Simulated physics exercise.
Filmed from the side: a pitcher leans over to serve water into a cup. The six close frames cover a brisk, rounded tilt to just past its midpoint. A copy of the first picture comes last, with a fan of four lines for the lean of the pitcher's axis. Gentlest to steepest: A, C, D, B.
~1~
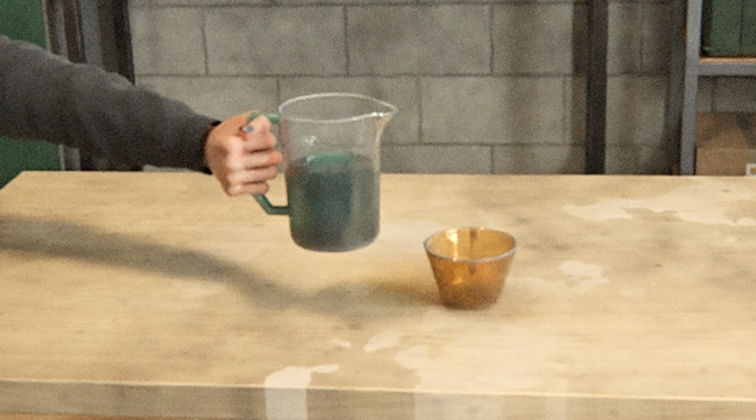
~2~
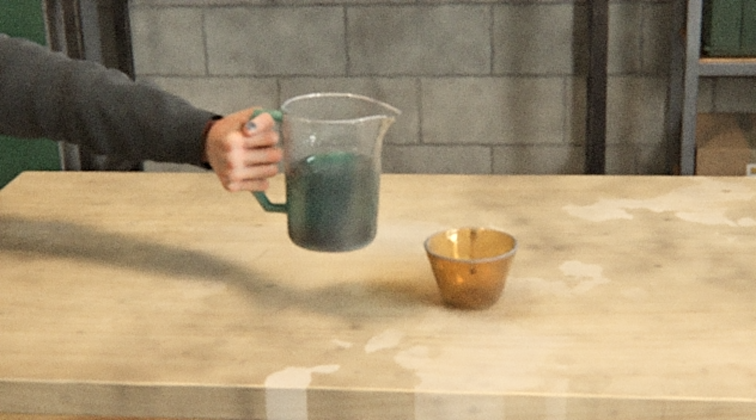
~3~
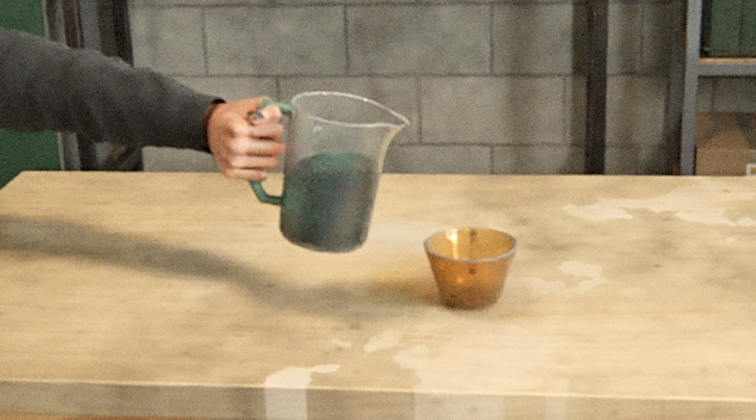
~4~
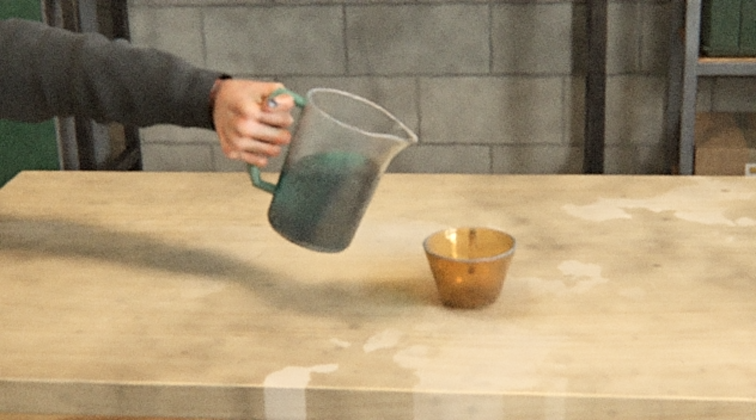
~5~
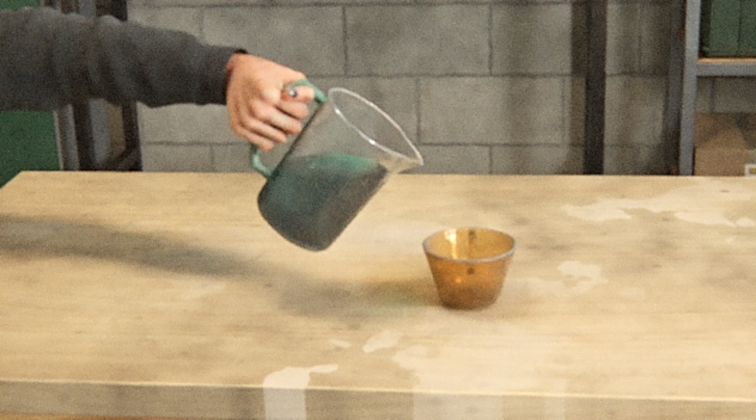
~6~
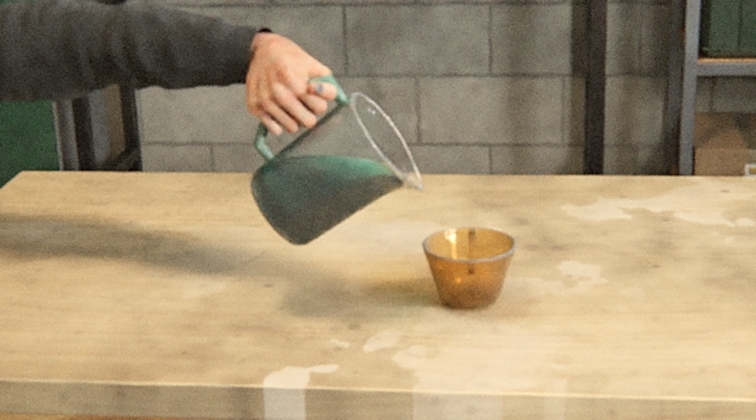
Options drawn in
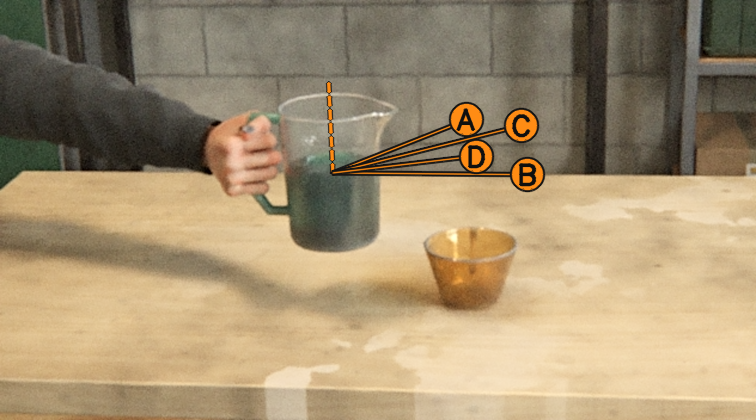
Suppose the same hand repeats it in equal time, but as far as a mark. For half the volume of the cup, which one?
A beats the others.
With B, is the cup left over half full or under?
Over.
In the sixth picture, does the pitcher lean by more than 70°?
No.
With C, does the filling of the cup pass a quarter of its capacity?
Yes, clearly.
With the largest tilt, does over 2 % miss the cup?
Yes.
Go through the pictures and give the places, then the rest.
Upright, lip at (396, 110); rim of the cup round (471, 243); nothing has left yet.
Tipped about 3°, lip at (399, 113); nothing has left yet.
Tipped about 11°, lip at (407, 123); nothing has left yet.
Tipped about 23°, lip at (416, 140); nothing has left yet.
Tipped about 38°, lip at (422, 163); nothing has left yet.
Tipped about 54°, lip at (422, 187); nothing has left yet.
On the marked copy, A at (450, 126); B at (510, 174); C at (504, 129); D at (459, 157).
With A, the cup ends with about 51 % of what it can hold.
With B, the cup ends with about 81 % of what it can hold; 35 % of the water is spilt.
With C, the cup ends with about 69 % of what it can hold; 10 % of the water is spilt.
With D, the cup ends with about 82 % of what it can hold; 19 % of the water is spilt.
